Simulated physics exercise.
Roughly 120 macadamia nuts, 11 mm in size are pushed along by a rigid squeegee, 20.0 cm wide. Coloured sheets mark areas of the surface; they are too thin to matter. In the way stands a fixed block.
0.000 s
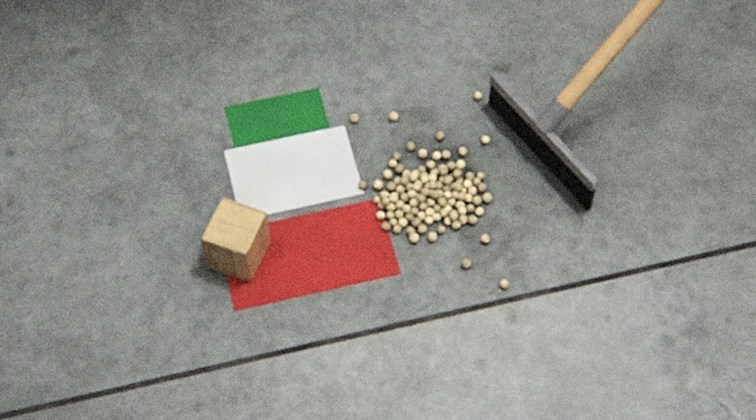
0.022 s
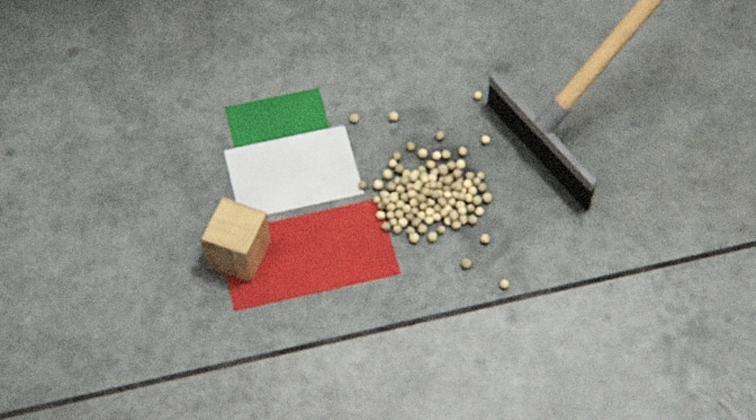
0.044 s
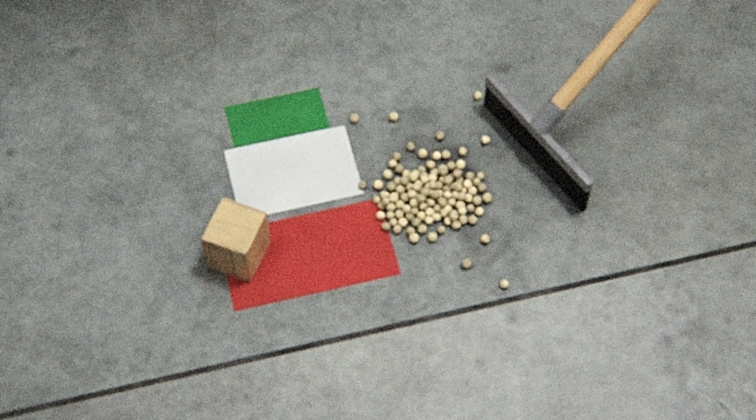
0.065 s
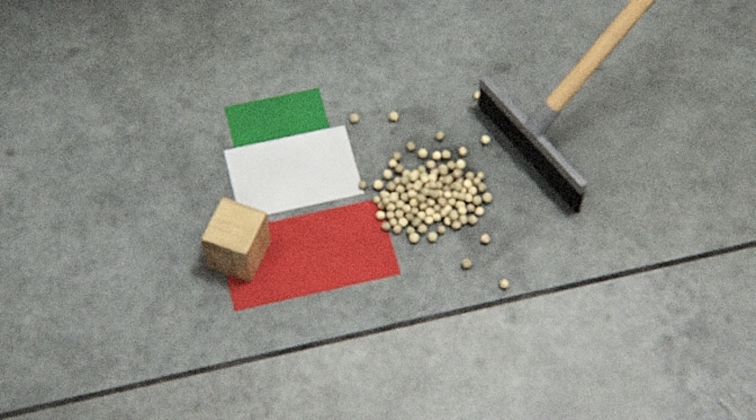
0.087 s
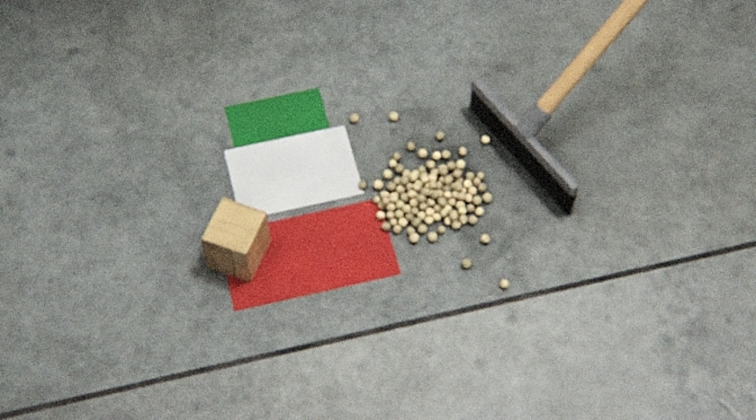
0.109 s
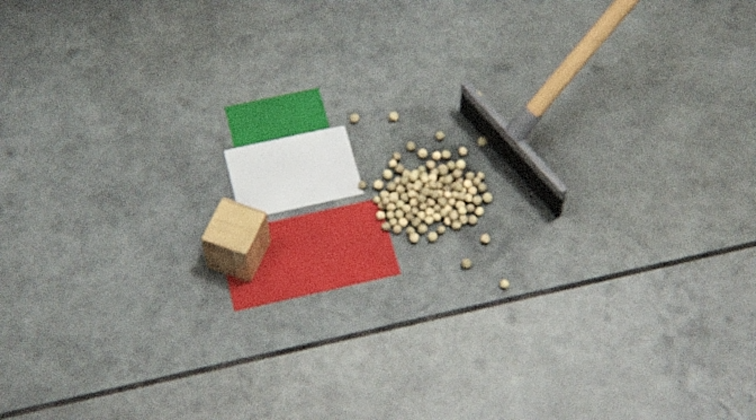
A squeegee slides left across the gray floor to the edge of scattered round nuts.
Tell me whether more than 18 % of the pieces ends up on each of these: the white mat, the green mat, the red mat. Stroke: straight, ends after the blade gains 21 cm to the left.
One by one: White mat: Fails; green mat: Fails; red mat: Qualifies.
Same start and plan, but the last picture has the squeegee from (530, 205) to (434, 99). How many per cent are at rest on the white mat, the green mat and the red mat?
White mat: 0; green mat: 0; red mat: 25.
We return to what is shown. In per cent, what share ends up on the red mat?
It comes to around 50 percent.
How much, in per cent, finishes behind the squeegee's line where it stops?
Roughly 5 %.
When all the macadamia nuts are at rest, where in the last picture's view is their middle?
Near pixel (322, 244).
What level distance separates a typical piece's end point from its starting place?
Estimate: Close to 16 cm.
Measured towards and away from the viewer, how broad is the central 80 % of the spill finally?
I'd guess near 22 cm, give or take.
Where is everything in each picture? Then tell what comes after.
The first picture shows squeegee from (593, 185) to (494, 81); moved 0.0 cm; 0 pieces shifted; middle of the spill at (430, 193); red mat at (308, 254); white mat at (293, 172); green mat at (277, 117); block at (234, 225).
The second picture shows squeegee from (591, 185) to (493, 81); moved 0.2 cm; 0 pieces shifted; middle of the spill at (430, 193).
The third picture shows squeegee from (588, 186) to (490, 82); moved 0.7 cm; 0 pieces shifted; middle of the spill at (430, 193).
The fourth picture shows squeegee from (582, 188) to (484, 83); moved 1.4 cm; 0 pieces shifted; middle of the spill at (430, 193).
The fifth picture shows squeegee from (573, 190) to (475, 85); moved 2.6 cm; 0 pieces shifted; middle of the spill at (430, 193).
The sixth picture shows squeegee from (562, 193) to (465, 88); moved 4.0 cm; 1 pieces shifted; middle of the spill at (430, 193); red mat at (308, 254); white mat at (293, 172); green mat at (277, 117); block at (234, 225). Its speed is about 0.67 m/s, heading 3 degrees towards the viewer.
Then, at 0.28 s, squeegee 16 cm from its start, spill 15 cm wide; red mat 10 %, off the mats 85 %.
Then, at 0.46 s, squeegee 21 cm from its start, spill 22 cm wide; red mat 55 %, white mat 20 %, off the mats 25 %.
After 0.61 s, squeegee 21 cm from its start, spill 25 cm wide; red mat 50 %, white mat 20 %, off the mats 30 %.
In the end, at 1.4 s, red mat 50 %, white mat 10 %, green mat 0 %, off the mats 40 %.
